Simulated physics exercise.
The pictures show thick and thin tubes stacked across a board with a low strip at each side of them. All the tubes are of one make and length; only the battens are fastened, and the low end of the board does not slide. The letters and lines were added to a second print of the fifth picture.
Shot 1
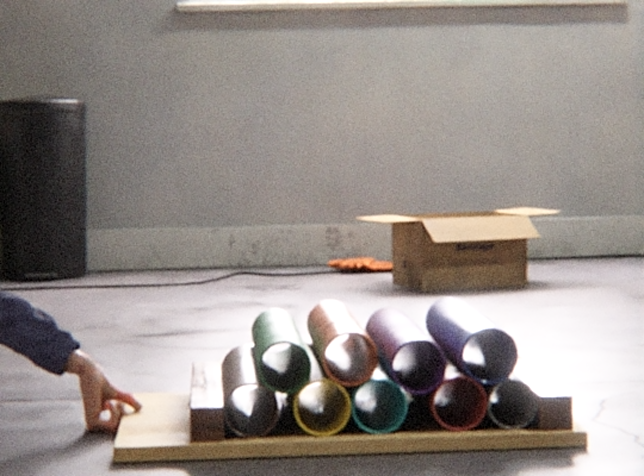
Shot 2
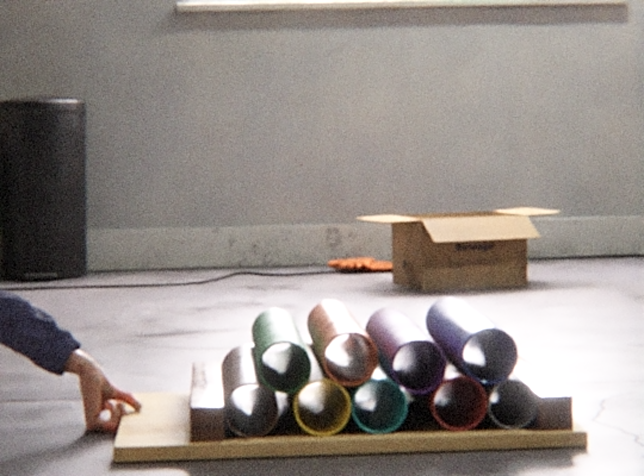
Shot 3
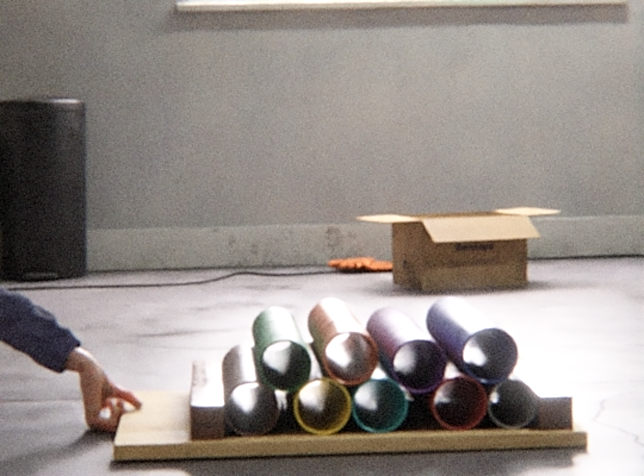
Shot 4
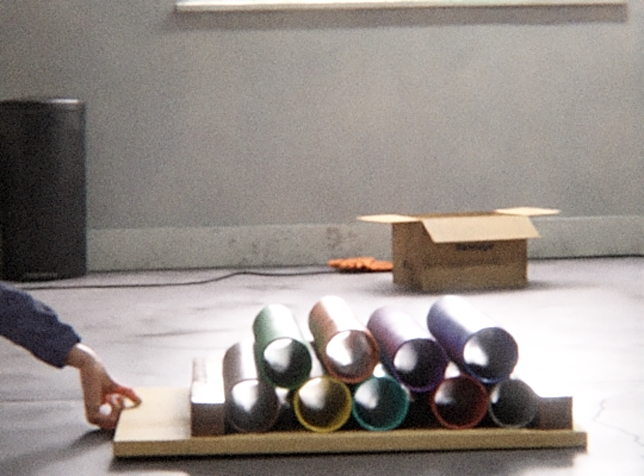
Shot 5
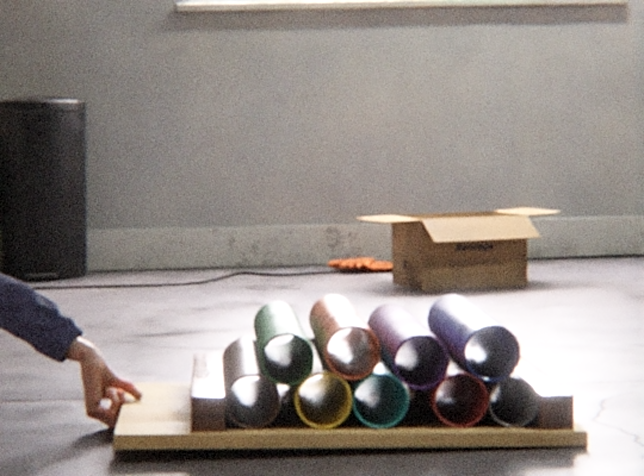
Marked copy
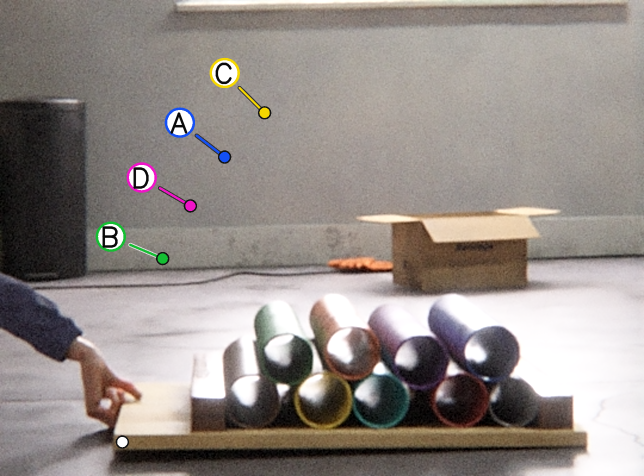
A hand in a dark sleeve grips the left end of a pale board on a grey floor, seen from the front, in a room with a plain grey wall. Green, orange-red and purple tubes rest above brown, yellow, turquoise and red ones between low strips, with a dark bin and an open carton behind. The hand raises the board's left end very slightly, the tubes barely shifting, while the camera stays still.
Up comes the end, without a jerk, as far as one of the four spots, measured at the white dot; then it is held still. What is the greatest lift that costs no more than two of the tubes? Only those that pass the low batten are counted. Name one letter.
At most to B.
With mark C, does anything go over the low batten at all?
Yes, at C.
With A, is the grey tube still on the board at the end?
Yes.
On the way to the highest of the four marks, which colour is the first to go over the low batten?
It is the blue one.
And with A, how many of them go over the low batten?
The count is four.
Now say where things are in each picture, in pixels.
Yellow tube (322, 408); turquoise tube (380, 406); red tube (459, 403), in the first frame.
Red tube (459, 403), in the second frame.
Board (340, 400); brown tube (252, 409); green tube (286, 366); purple tube (419, 365), in the third frame.
Board (340, 399); brown tube (252, 406); yellow tube (323, 404), in the fourth frame.
Board (340, 396); brown tube (252, 402); yellow tube (324, 401), in the fifth frame.
On the copy, A at (224, 157); B at (163, 259); C at (265, 113); D at (190, 206); the white dot at (123, 442).
On B. First, board at 16°.
Then, board at 25°.
Finally, board at 25°, one over the low batten (blue).
By contrast, A four over the low batten (blue, green, orange, purple); C four over the low batten (blue, green, orange, purple); D four over the low batten (blue, green, orange, purple).
